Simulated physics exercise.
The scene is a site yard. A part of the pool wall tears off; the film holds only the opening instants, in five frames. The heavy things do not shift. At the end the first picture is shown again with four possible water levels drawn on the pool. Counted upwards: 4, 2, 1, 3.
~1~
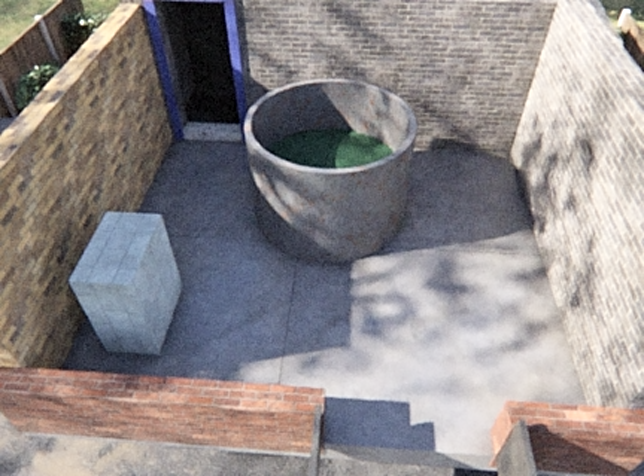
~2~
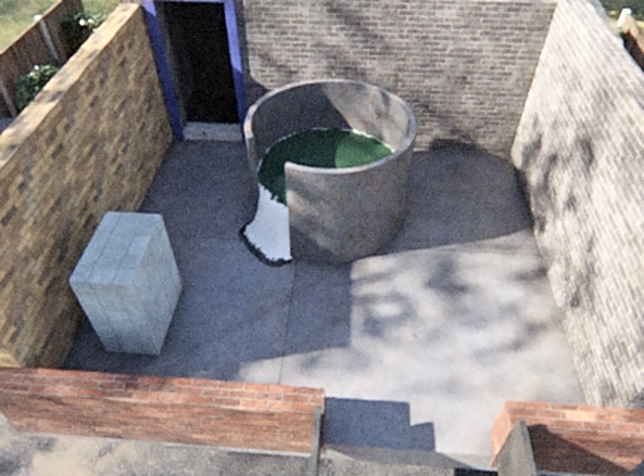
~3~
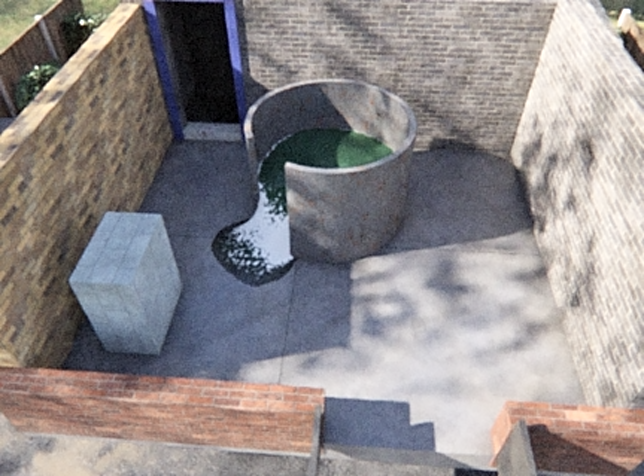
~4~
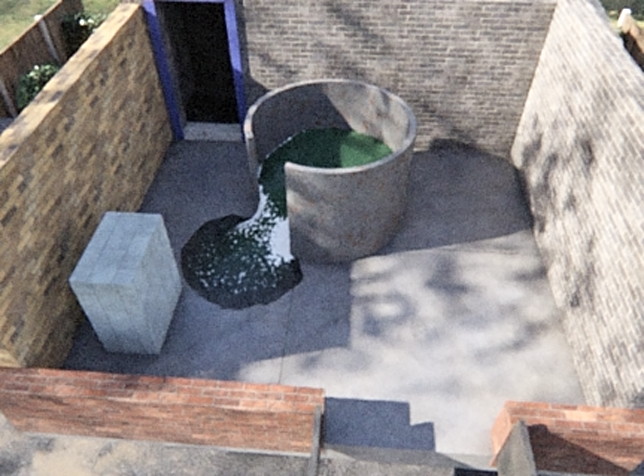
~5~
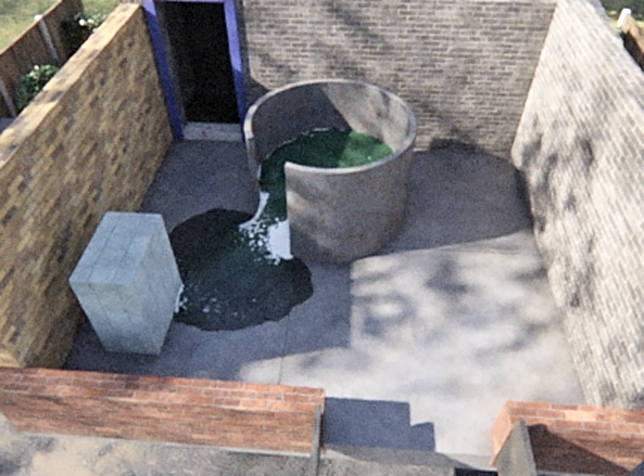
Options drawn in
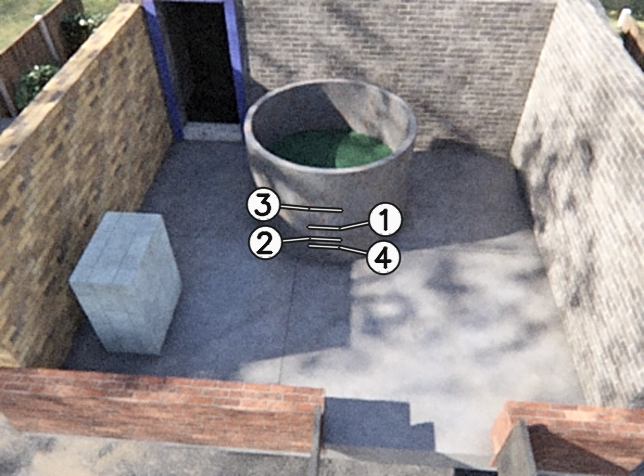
Green water pouring through a gap in a round grey tank and spreading across a walled yard towards a pale block.
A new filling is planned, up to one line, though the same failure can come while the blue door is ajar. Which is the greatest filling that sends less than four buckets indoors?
The answer is line 3.
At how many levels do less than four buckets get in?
All four.
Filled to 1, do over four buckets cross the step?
No, not at all.
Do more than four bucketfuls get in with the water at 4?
No.
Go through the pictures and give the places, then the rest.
The first picture shows water in the pool at rest, its middle at (330, 169); foot of the blue doorway at (214, 140); open gate at (416, 391).
In the second picture, 1 % of the ground under water, visible out to (250, 225).
In the third picture, 3 % of the ground under water, visible out to (219, 248).
In the fourth picture, 7 % of the ground under water, visible out to (207, 290).
In the fifth picture, 12 % of the ground under water, visible out to (185, 304).
In white, 1 at (324, 227); 2 at (324, 239); 3 at (324, 209); 4 at (324, 246); from the bottom up 4, 2, 1, 3.
For line 1, nothing gets over.
For line 2, nothing gets over.
For line 3, a bucket or two gets in.
For line 4, nothing gets over.
